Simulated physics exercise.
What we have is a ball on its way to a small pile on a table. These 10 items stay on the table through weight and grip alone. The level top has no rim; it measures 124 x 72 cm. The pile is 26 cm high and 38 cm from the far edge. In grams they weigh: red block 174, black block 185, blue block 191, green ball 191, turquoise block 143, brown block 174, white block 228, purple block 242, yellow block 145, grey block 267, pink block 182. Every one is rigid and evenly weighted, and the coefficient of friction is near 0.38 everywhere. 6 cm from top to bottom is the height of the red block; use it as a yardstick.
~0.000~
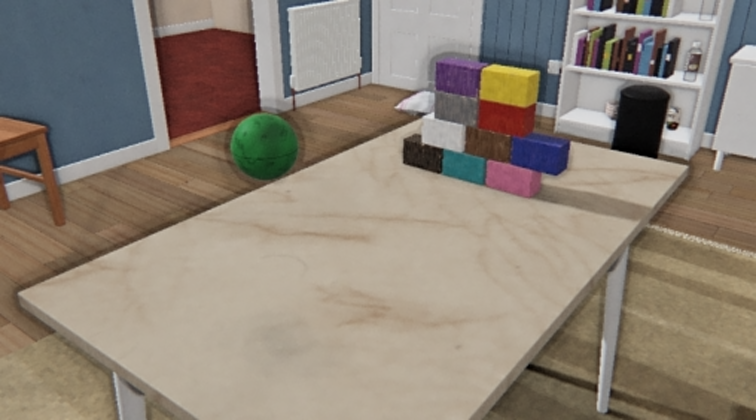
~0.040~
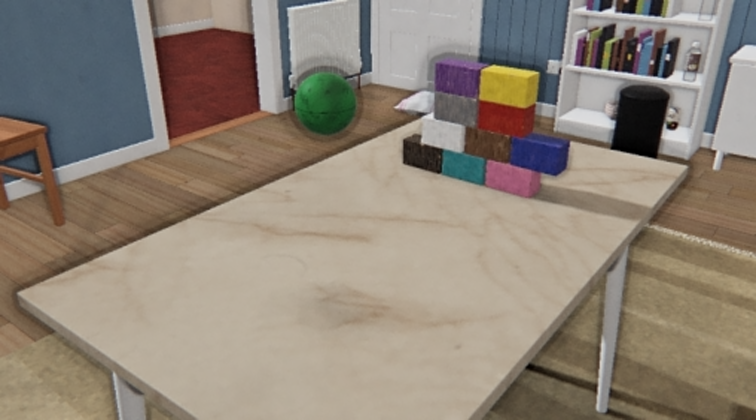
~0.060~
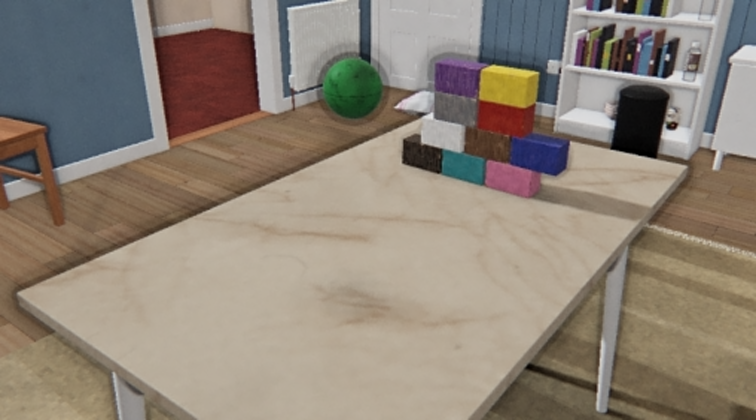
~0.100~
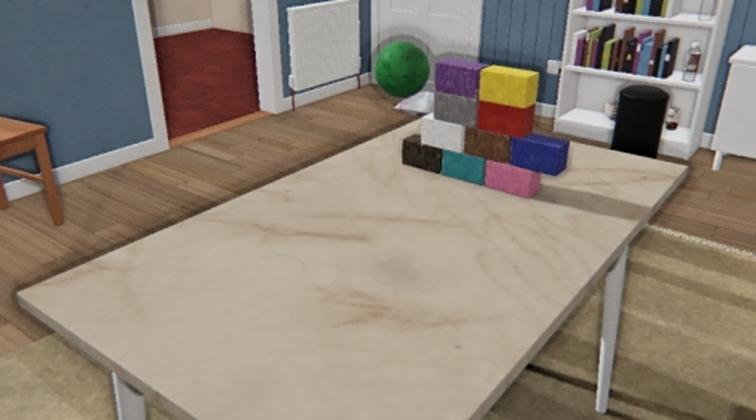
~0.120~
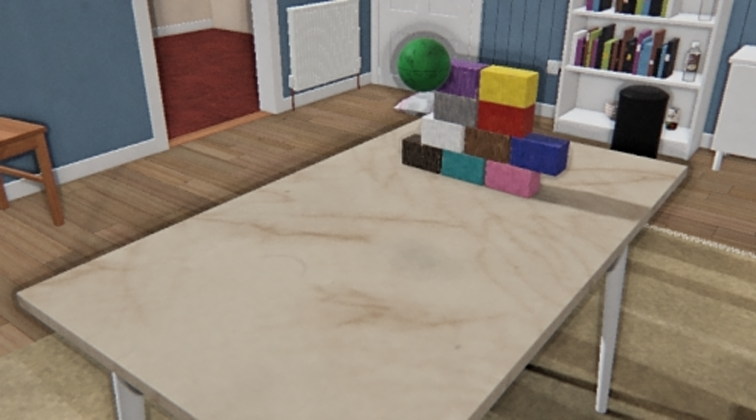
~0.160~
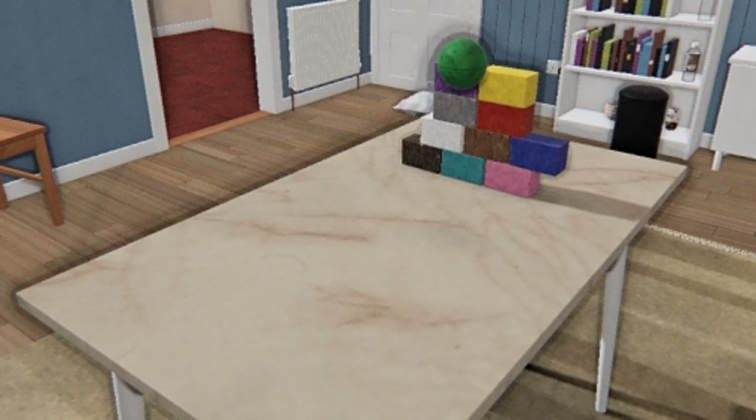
The clip shows a stack of coloured blocks on a marble-patterned table as a green ball moves through the air from the left, rising, then levelling off as it passes in front of the purple block near the stack's top.
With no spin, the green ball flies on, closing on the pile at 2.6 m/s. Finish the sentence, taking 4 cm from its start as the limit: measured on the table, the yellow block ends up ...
The yellow block ends up away from its start.
After 0.46 s, green ball near (618, 138); yellow block 31° off upright near (549, 137).
After 0.76 s, green ball near (666, 148); yellow block now off the table.
In the end (1.2 s), off the table, yellow block; the other 9 under 4 cm from the start.
